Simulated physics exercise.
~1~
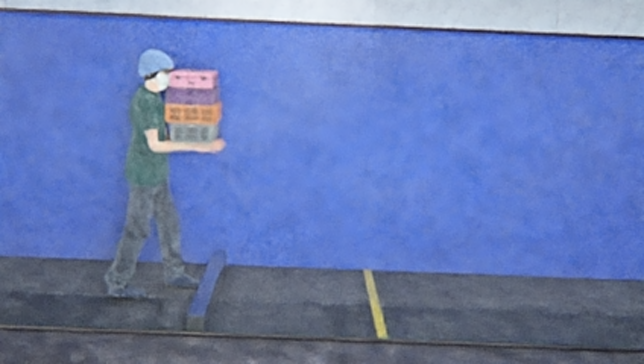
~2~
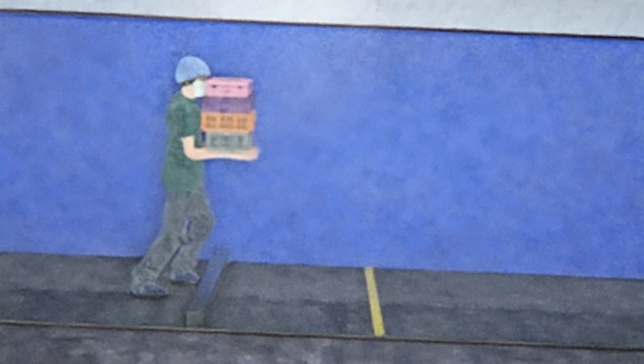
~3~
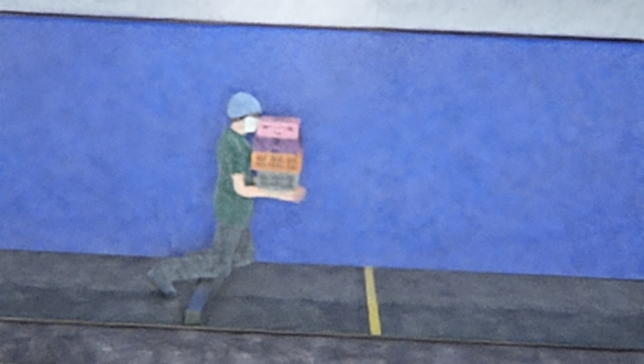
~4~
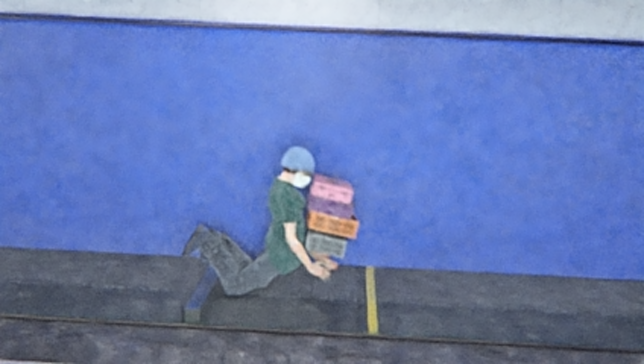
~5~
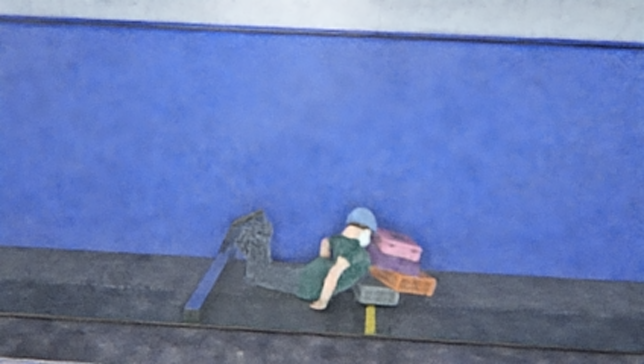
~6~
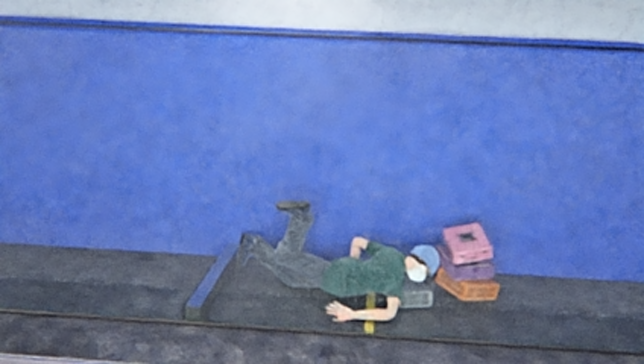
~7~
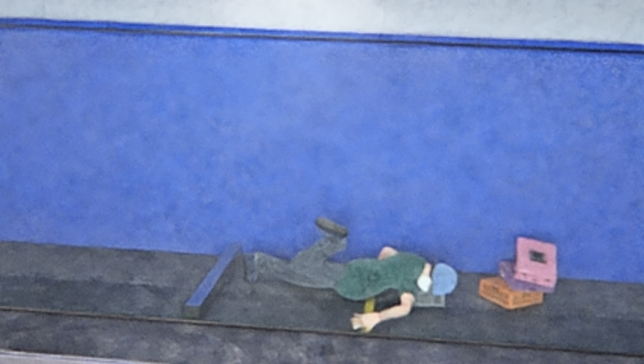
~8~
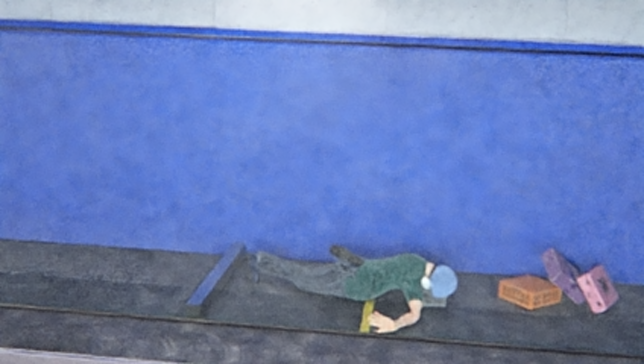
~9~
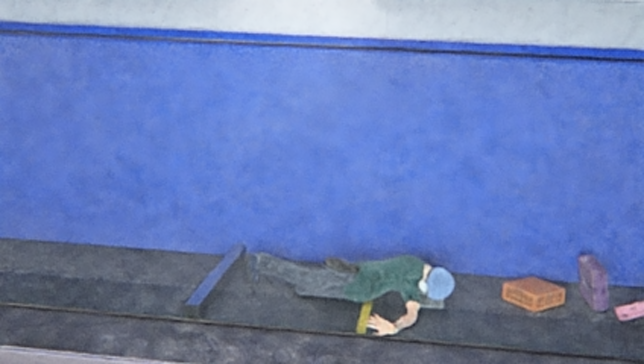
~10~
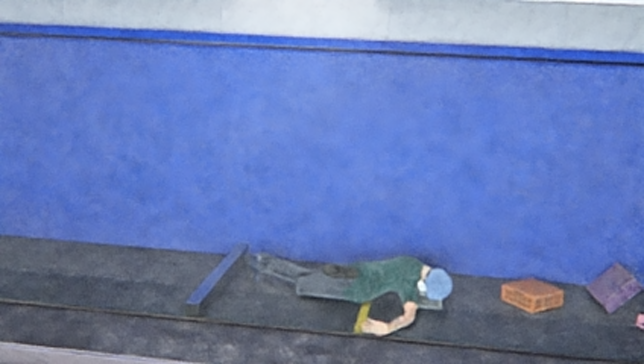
A porter in a blue cap, white mask and green shirt moves right with four stacked boxes held in front, approaching a low blue rail on a dark floor. The legs catch at the rail, and the body pitches forward, knees bending as the stack tilts and drops. The boxes land around the yellow line and separate while the porter flops down flat, lower legs kicking up behind. The pink toolbox and purple carton tumble farthest right, with the orange crate sliding behind them. The porter ends face down, head beside the grey crate, and all four boxes lie past the line.
